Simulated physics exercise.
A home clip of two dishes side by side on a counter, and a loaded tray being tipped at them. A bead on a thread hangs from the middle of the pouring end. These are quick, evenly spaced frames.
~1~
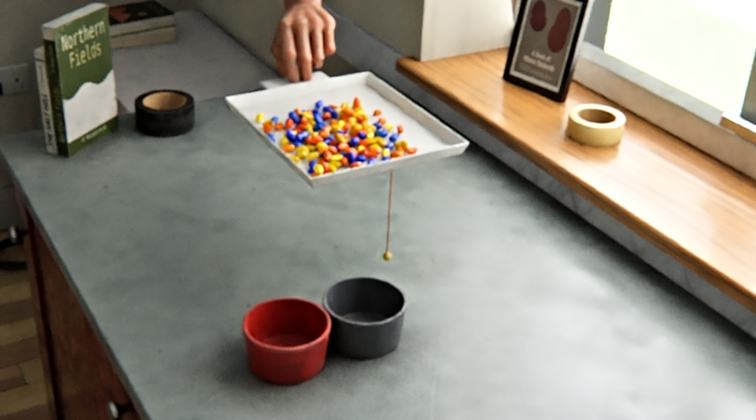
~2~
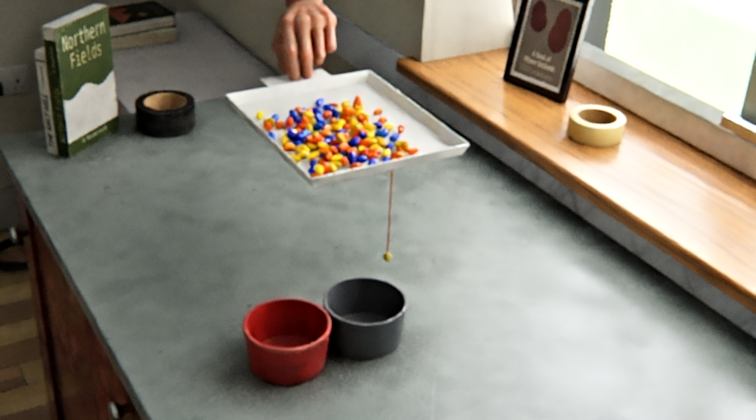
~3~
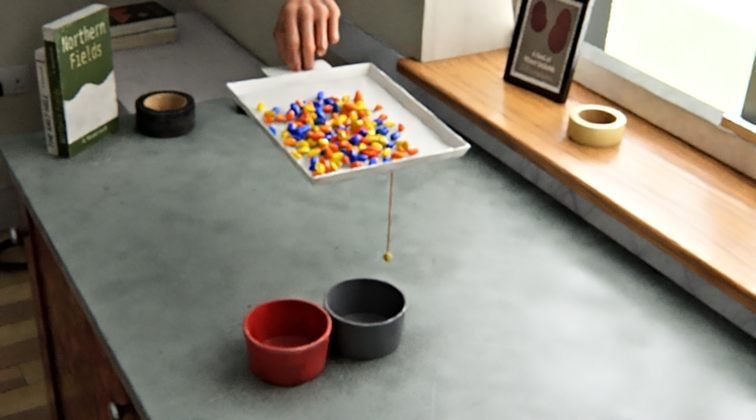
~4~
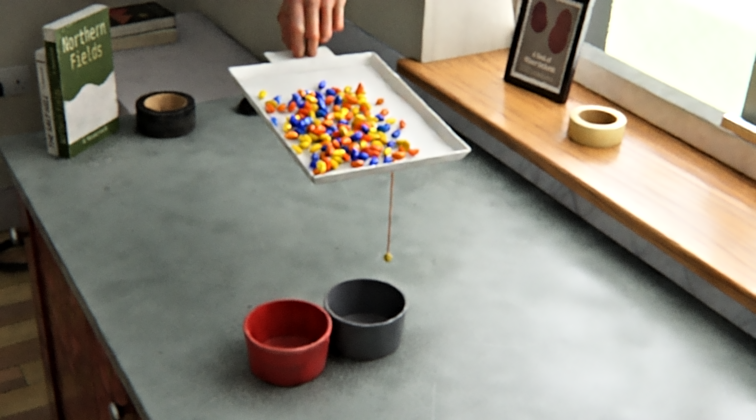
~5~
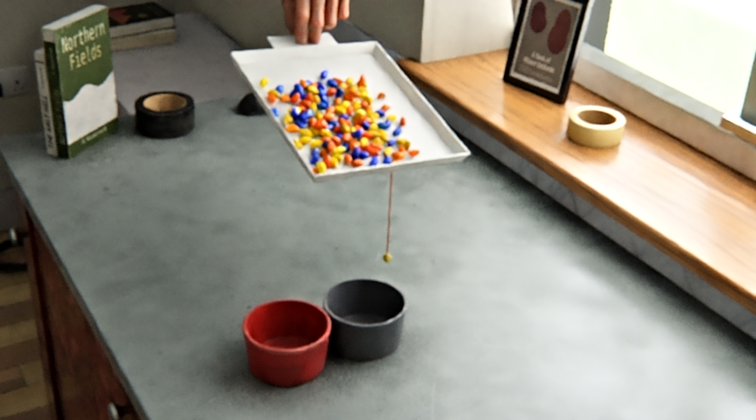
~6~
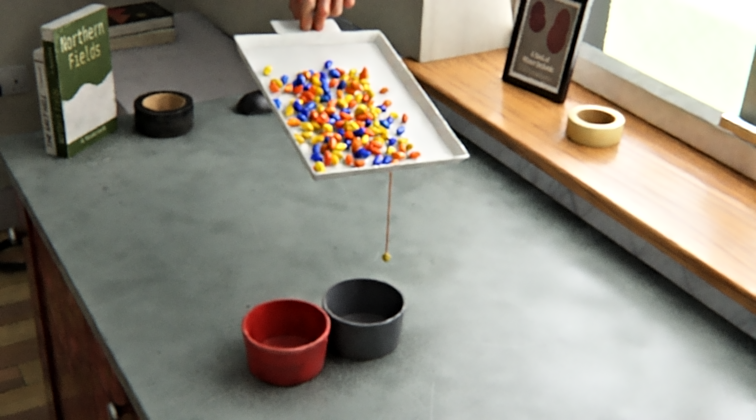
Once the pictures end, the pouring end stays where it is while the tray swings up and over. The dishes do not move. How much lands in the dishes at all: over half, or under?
The two hold only the smaller part of the load.
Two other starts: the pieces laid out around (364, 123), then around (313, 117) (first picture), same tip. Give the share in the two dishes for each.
Roughly 0 per cent, and 10 per cent.
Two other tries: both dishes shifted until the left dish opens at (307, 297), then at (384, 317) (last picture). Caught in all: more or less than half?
First not half, then under half.
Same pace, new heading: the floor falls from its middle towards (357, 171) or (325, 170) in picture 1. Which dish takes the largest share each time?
At the first place the right dish, at the second the dish on the right.
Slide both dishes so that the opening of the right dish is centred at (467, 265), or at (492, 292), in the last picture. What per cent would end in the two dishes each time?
Roughly 90 per cent, and 20 per cent.
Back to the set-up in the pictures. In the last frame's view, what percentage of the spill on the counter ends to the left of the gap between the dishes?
Close to 0 per cent.
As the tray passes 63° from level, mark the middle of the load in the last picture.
Near (410, 144).
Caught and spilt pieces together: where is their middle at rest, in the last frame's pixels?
At about (452, 305).
Soon after the last picture, tray tipped steeply; nearly all on the tray; a small part in the air.
A little later, tray tipped right over; a small part on the tray; a small part in the right dish; about half outside both; about a quarter in the air.
Later still, tray tipped past a quarter turn; a small part in the right dish; nearly all outside both.
At rest, tray tipped past a quarter turn; none in the left dish; a small part in the right dish; nearly all outside both.
